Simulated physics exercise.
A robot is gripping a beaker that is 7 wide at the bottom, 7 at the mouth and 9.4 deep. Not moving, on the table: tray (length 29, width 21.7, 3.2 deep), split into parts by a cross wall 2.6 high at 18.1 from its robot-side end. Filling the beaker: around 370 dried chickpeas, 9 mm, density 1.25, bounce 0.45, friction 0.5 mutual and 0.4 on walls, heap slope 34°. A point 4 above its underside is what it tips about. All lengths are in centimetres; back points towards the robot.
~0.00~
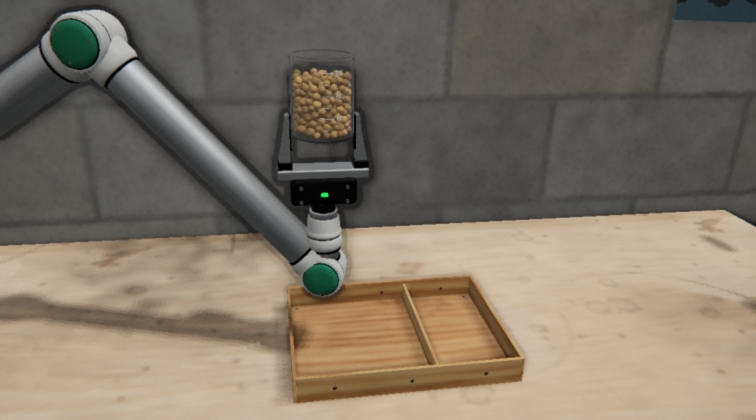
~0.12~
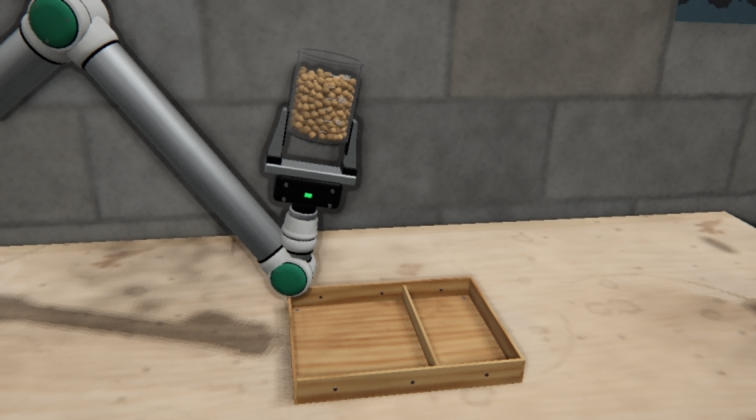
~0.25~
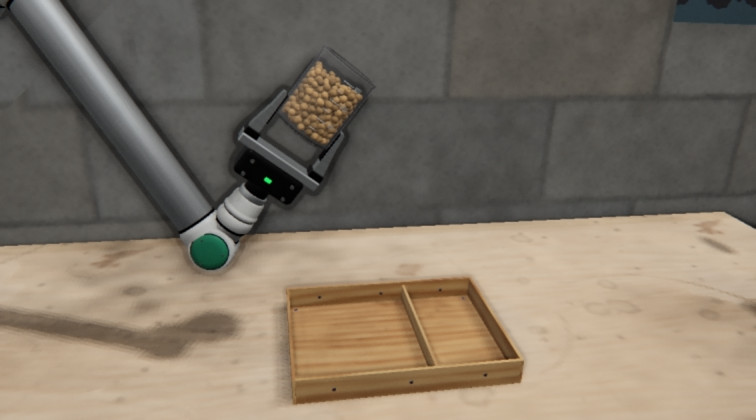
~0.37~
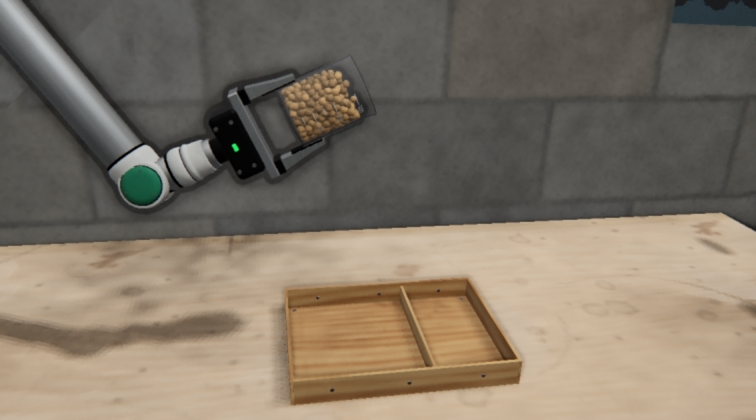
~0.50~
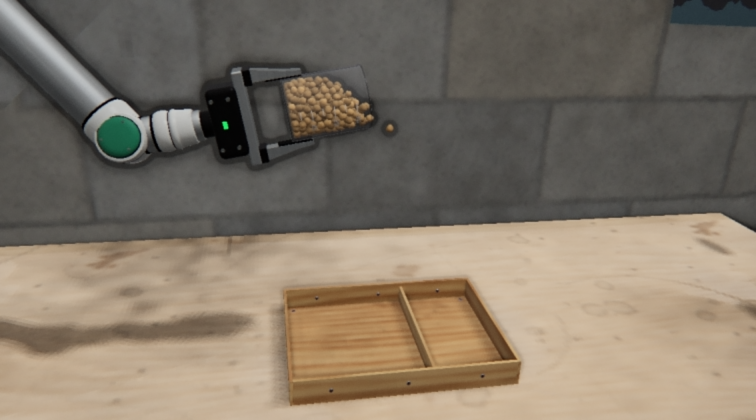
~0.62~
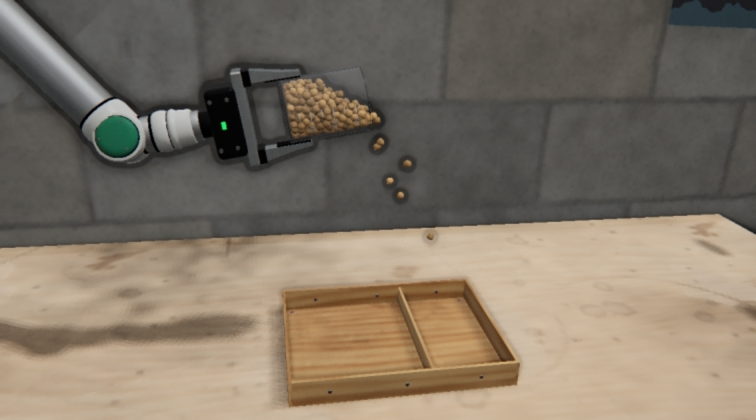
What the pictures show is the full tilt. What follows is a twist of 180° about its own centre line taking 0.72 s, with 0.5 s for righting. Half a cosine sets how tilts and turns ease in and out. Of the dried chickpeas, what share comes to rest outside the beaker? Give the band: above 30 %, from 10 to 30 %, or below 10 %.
It is from 10 to 30 %.
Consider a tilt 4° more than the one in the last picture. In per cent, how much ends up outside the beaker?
About 25 per cent.
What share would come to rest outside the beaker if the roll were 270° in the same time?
In that case some 20 per cent.
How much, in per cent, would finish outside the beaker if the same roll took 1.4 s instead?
About 20 %.
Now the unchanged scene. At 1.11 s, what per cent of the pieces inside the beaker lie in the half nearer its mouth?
Near 40 percent is in the half by the mouth.
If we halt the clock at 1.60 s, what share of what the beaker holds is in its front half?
Share noted: Close to 45 per cent.
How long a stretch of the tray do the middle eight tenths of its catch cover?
The stretch runs close to 20 cm along the tray.
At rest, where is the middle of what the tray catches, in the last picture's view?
Around (385, 337).
After 1.11 s, tipped 81°, highest piece 37 above the table; 336 in the beaker, 18 in the robot-side part, 6 in the far-side part, 12 in flight or on a rim.
After 1.60 s, tipped 39°, highest piece 38 above the table; 300 in the beaker, 50 in the robot-side part, 16 in the far-side part, 6 in flight or on a rim.
After 2.04 s, upright, highest piece 39 above the table; 299 in the beaker, 52 in the robot-side part, 20 in the far-side part, 1 on the table or floor.
After 2.74 s, upright, highest piece 39 above the table; 299 in the beaker, 52 in the robot-side part, 20 in the far-side part, 1 on the table or floor.
At rest, 299 in the beaker, 52 in the robot-side part, 20 in the far-side part, 1 on the table or floor. That is 20 % outside the beaker.
